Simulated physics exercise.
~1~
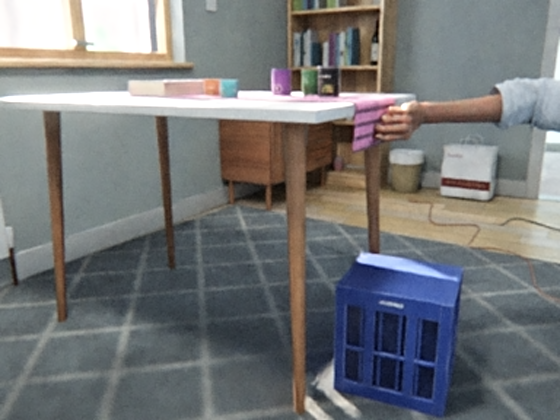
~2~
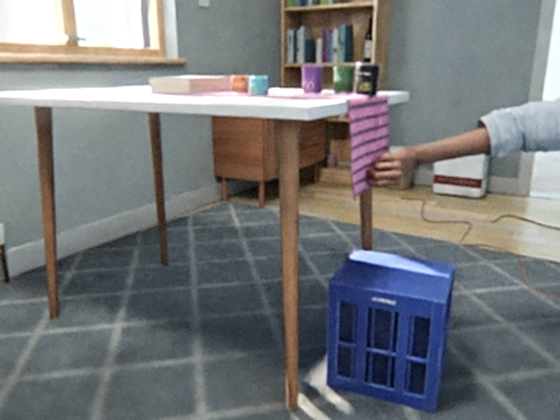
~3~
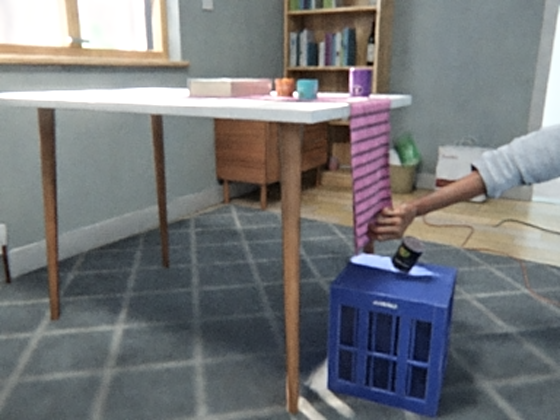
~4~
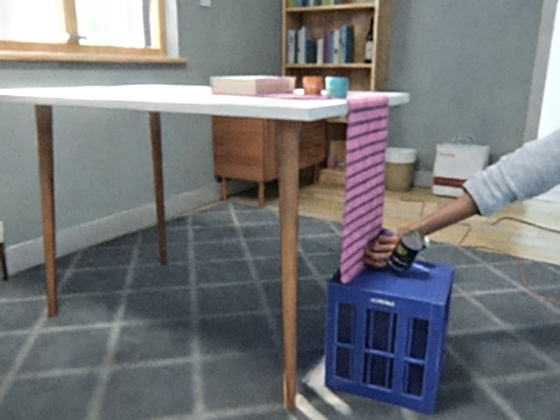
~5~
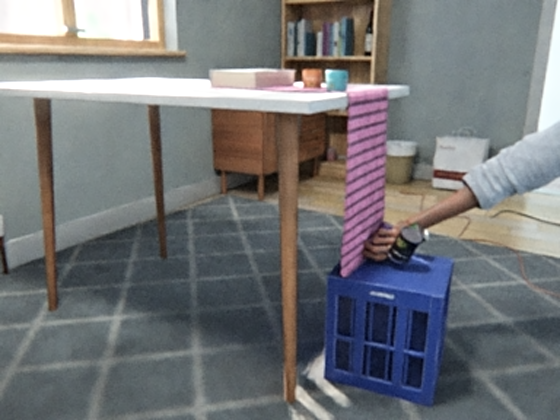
In a grey-walled room with a patterned dark carpet, a slightly swaying camera looks across a white table with wooden legs. A pink striped cloth lies on it, holding a flat box, small orange and turquoise pots, and purple, green and black cans, with a blue crate below the right end. A hand reaching from the right pulls the cloth down over the edge, and the things slide right. The black can drops first, then the green, then the purple. The cloth's hem finally rests at the crate, the hand still there, three cans fallen and the box and pots still on the table.
